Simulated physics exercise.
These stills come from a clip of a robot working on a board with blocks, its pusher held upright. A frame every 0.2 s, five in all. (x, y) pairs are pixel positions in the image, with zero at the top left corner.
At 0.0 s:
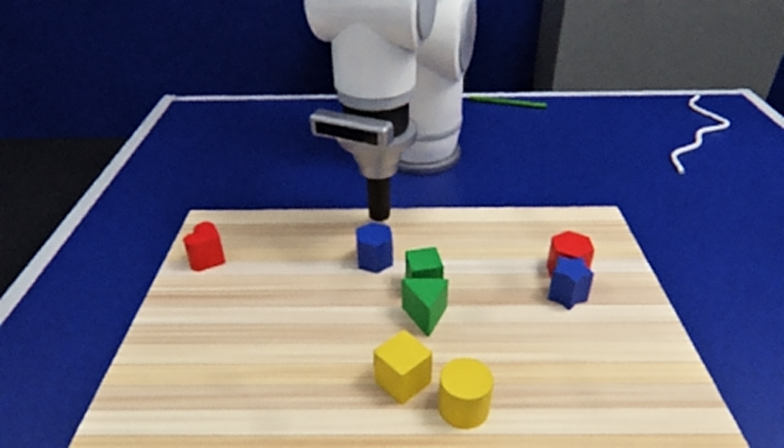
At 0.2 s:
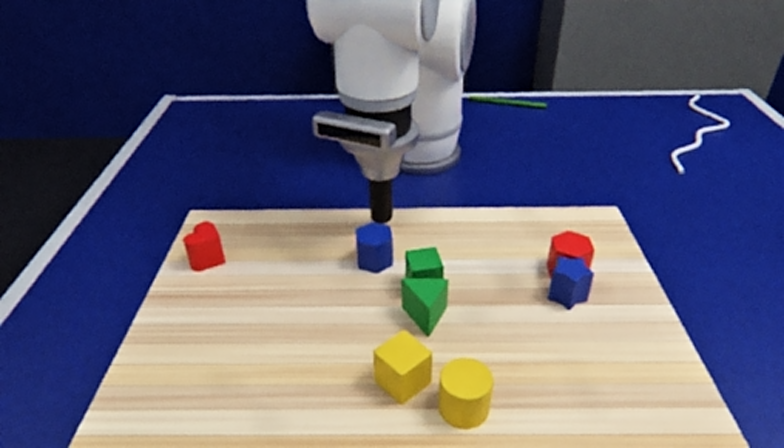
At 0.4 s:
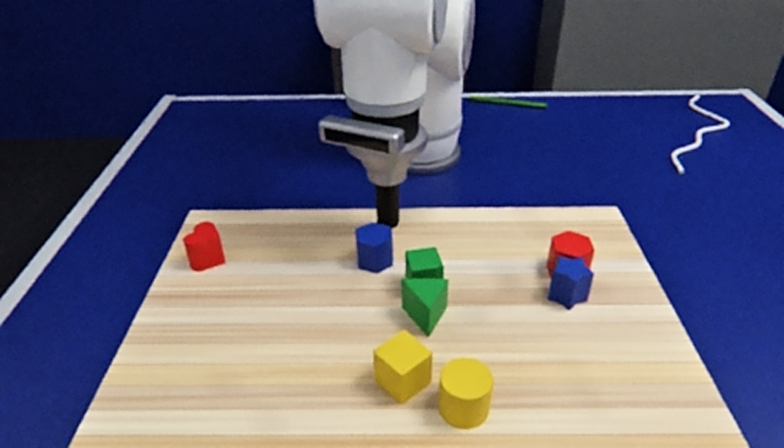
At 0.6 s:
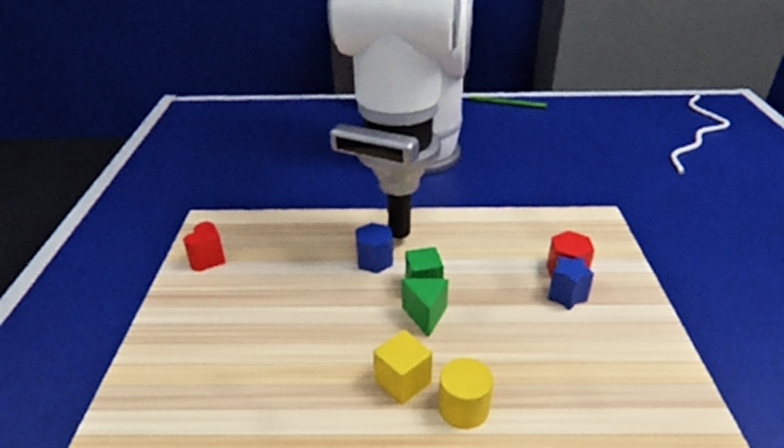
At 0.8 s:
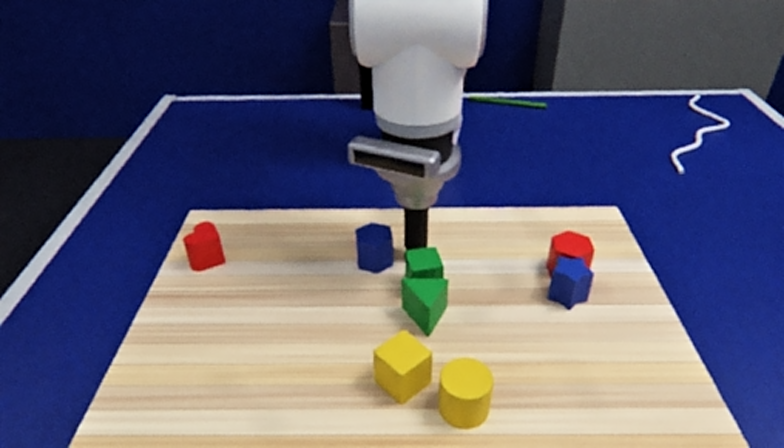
A robot arm moves slightly right and forward over the board while the blocks stay still.
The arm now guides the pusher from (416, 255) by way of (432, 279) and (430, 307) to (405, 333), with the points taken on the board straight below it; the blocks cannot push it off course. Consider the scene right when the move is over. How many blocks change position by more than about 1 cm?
I expect three or more blocks to be moved by more than 1 cm.
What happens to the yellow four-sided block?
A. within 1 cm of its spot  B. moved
Correct choice: B.
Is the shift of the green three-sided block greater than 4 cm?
Going by the path, yes.
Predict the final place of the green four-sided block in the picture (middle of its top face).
My best guess is (406, 329).
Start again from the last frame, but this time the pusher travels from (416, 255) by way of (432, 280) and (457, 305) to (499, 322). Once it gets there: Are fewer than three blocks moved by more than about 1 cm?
That would be a yes.
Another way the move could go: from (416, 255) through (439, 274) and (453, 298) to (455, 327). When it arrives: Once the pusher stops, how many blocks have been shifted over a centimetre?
Two blocks move more than 1 cm.
On the path given first. One third of the way, pusher at (433, 271); green four-sided block at (427, 270), turned 20° clockwise; green three-sided block at (426, 291).
Two thirds of the way, pusher at (430, 299); yellow four-sided block at (399, 359); green four-sided block at (422, 299), turned 25° clockwise; green three-sided block at (418, 323), turned 15° clockwise.
At the end, pusher at (405, 324); blue hexagonal block unmoved; yellow four-sided block at (391, 374); green four-sided block at (406, 329); green three-sided block at (422, 353), turned 20° anticlockwise.
